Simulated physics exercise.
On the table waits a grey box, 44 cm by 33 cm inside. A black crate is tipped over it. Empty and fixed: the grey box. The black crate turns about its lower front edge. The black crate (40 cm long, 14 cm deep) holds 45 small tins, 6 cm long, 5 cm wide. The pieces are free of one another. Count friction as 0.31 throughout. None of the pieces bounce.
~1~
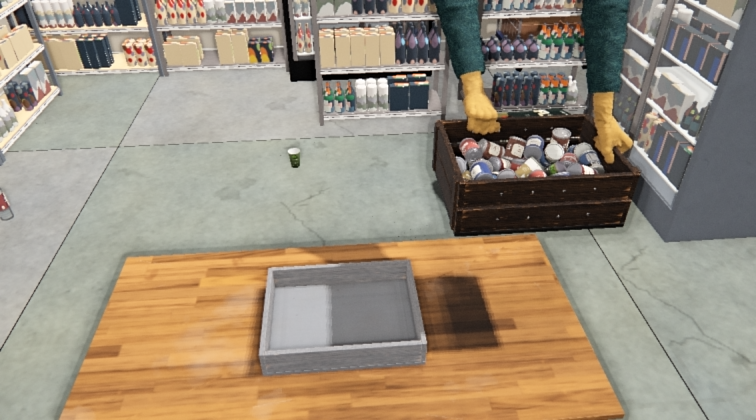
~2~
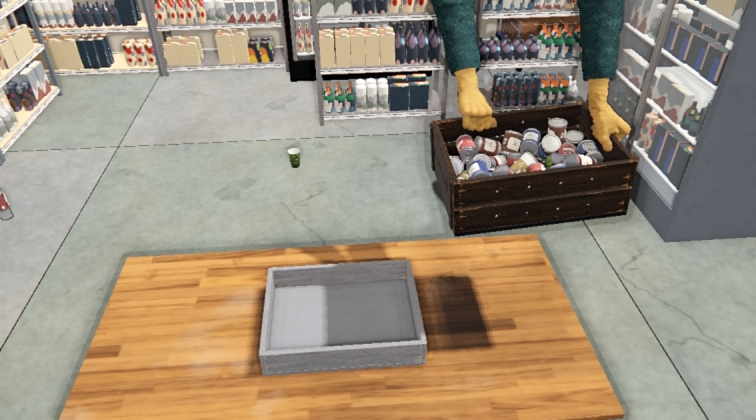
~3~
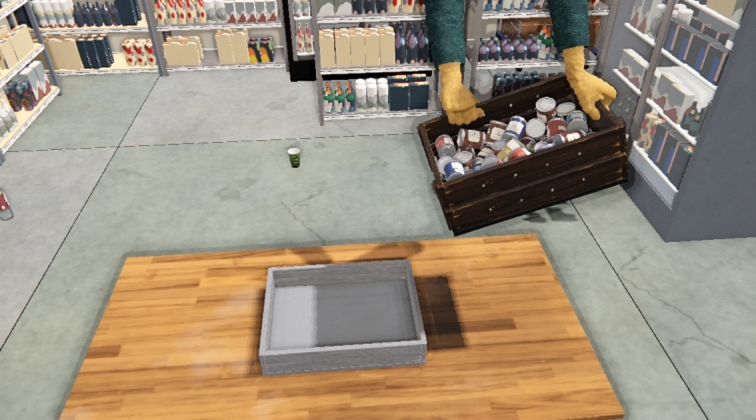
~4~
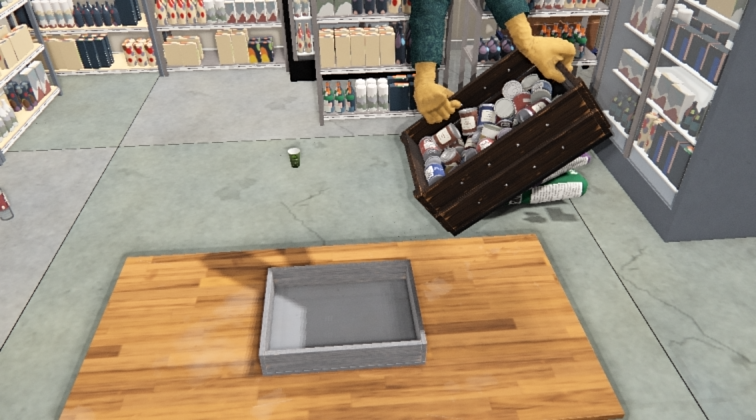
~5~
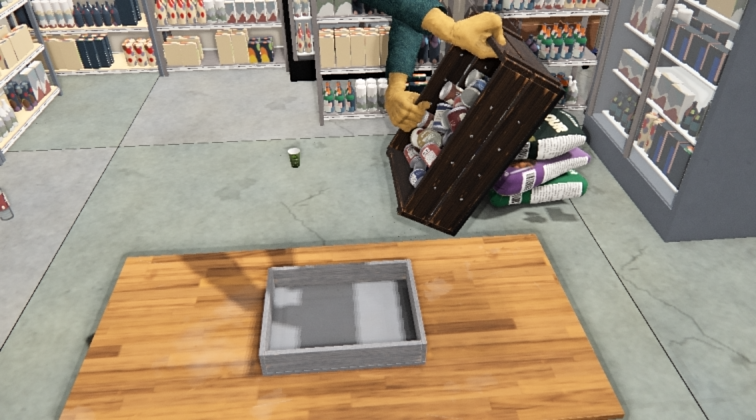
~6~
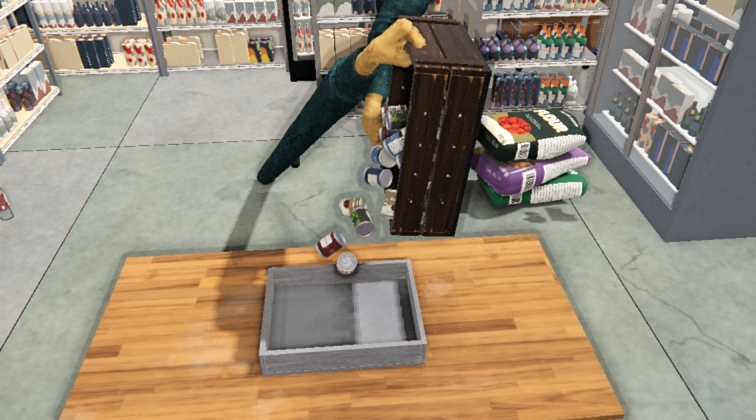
A dark wooden crate full of small tins, gripped by yellow-gloved hands beyond a table with an empty grey box, starts level and tilts to the left. It steepens until it stands nearly on end, uncovering stacked bags behind, and a few tins tumble out above the box.
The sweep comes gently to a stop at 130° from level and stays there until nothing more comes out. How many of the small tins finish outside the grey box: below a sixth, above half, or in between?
Of the load, the part that ends up outside the grey box is smaller than one sixth.
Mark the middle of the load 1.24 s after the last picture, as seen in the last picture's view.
Centre estimate - approximately (318, 316).
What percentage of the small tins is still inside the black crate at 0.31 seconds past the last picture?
Still inside: Around 45 percent.
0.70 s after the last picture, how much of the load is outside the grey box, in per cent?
Share at that moment: About 5 %.
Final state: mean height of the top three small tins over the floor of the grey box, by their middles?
Around 8 centimetres.
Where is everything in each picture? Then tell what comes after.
In the first frame (each is followed by its nearest rim corner in this view), black crate, (465, 182); grey box, (264, 353); 0° from level; none out.
In the second frame, black crate, (459, 182); 5° from level.
In the third frame, black crate, (443, 184); 19° from level.
In the fourth frame, black crate, (422, 193); 38° from level.
In the fifth frame, black crate, (402, 209); 61° from level.
In the sixth frame, black crate, (392, 229); grey box, (264, 353); 84° from level; 4 out, the lowest tin at (347, 264).
Then, 0.31 s after the last picture, tilt 107°; 20 still in the black crate, 9 in the grey box and 16 in the air.
Then, 0.70 s after the last picture, tilt 126°; 38 in the grey box, 2 outside the grey box and 5 in the air.
Then, 1.24 s after the last picture, tilt 130°; 44 in the grey box and 1 outside the grey box.
Outcome (1.94 s after the last picture), 44 in the grey box and 1 outside the grey box. Asked share, 1 of 45, 2 per cent.
